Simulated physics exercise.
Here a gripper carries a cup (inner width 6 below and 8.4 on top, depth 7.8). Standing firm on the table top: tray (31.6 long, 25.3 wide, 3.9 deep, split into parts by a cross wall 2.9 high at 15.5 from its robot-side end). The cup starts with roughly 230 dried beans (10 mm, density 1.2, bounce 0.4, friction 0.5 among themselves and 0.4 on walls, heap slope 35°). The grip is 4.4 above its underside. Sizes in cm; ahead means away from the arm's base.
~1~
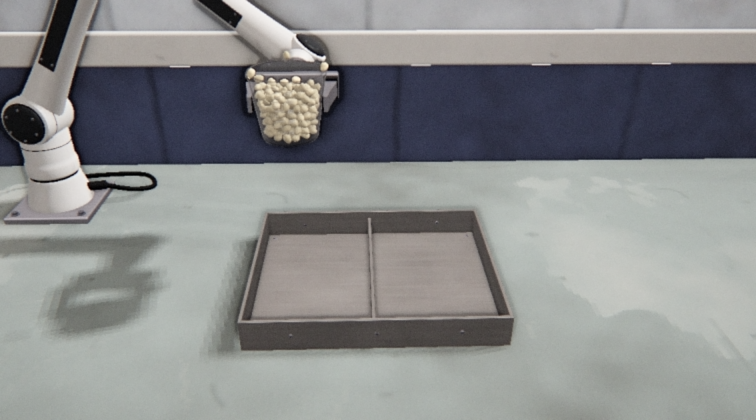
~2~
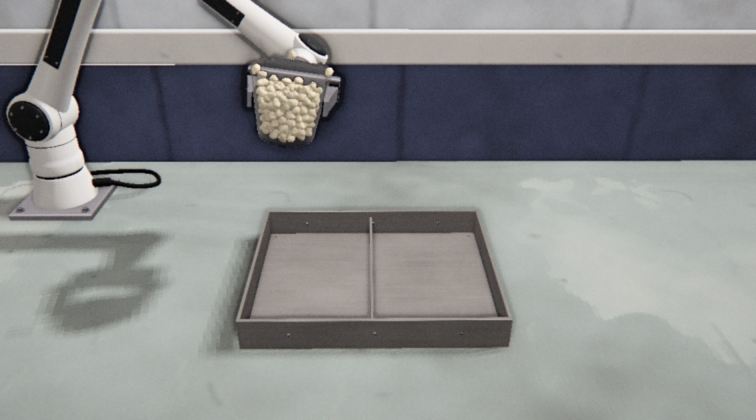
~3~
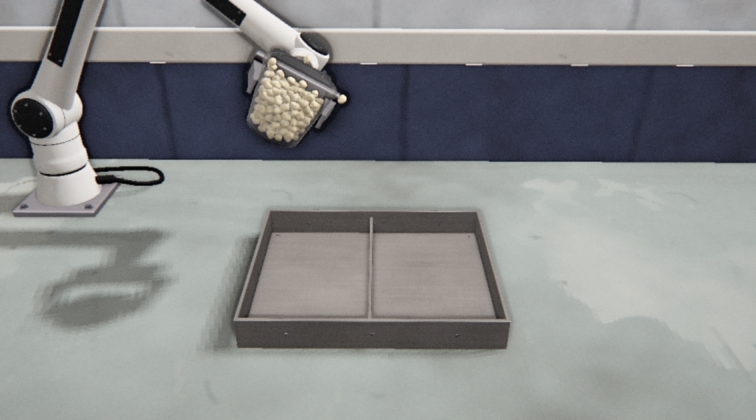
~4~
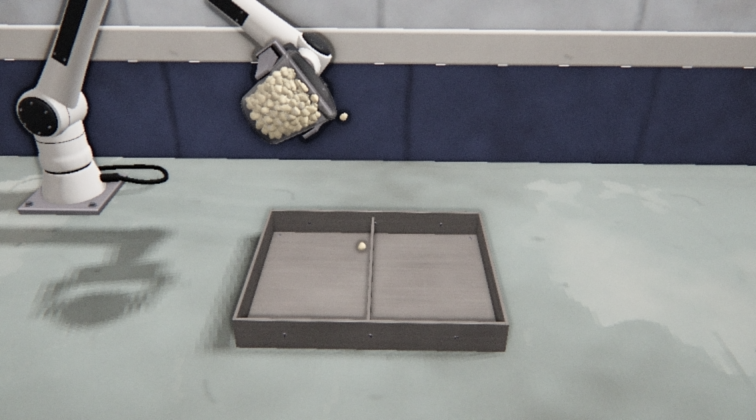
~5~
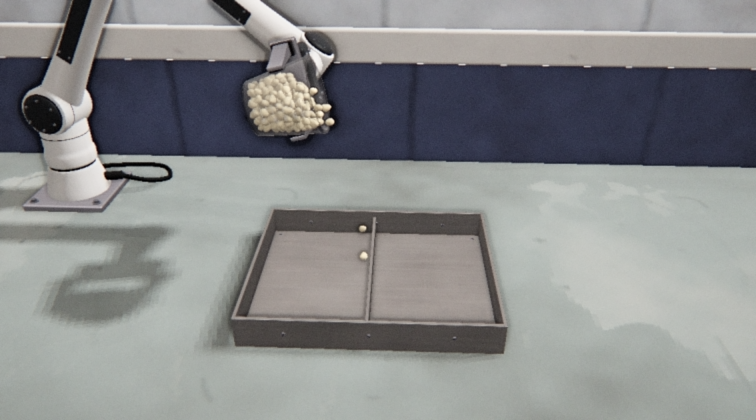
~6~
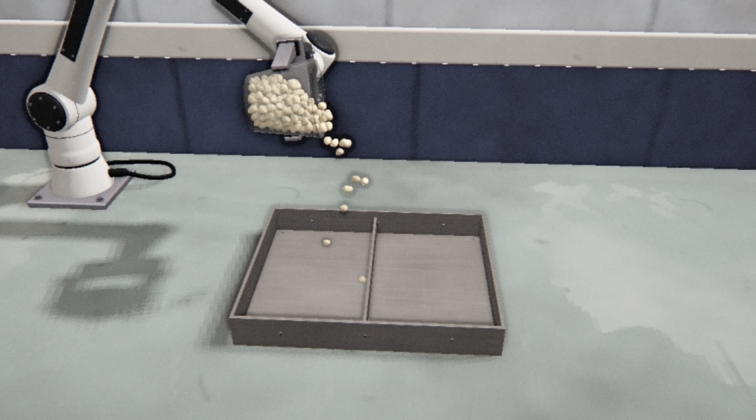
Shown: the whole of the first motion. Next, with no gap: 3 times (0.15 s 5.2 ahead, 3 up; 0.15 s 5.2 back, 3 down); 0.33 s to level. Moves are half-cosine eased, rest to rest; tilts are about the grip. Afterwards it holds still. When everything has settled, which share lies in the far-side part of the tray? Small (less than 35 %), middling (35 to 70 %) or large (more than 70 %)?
Answer: Large; more than 70 % of the dried beans finish in the far-side part of the tray.
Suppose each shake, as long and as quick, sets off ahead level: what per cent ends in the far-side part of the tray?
Some 75 per cent.
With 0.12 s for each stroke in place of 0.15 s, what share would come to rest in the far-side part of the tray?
In that case some 90 per cent.
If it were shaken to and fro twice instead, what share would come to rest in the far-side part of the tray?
It would be near 85 per cent.
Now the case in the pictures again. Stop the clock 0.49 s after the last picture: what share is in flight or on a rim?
Roughly 0 per cent.
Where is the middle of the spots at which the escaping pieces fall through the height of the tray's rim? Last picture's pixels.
Near (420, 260).
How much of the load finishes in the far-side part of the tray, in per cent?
Roughly 85 per cent.
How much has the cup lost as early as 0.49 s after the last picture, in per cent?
About 95 per cent by then.
Then, 0.49 s after the last picture, tilted 84° forward, highest piece 26 above the table; 188 in the far-side part, 33 in the robot-side part, 7 in the cup.
Then, 0.98 s after the last picture, tilted 71° forward, highest piece 2 above the table; 193 in the far-side part, 35 in the robot-side part.
Then, 1.43 s after the last picture, level, highest piece 2 above the table; 193 in the far-side part, 35 in the robot-side part.
Then, 2.48 s after the last picture, level, highest piece 2 above the table; 193 in the far-side part, 35 in the robot-side part.
Final count, 193 in the far-side part, 35 in the robot-side part. That is 85 % in the far-side part of the tray.
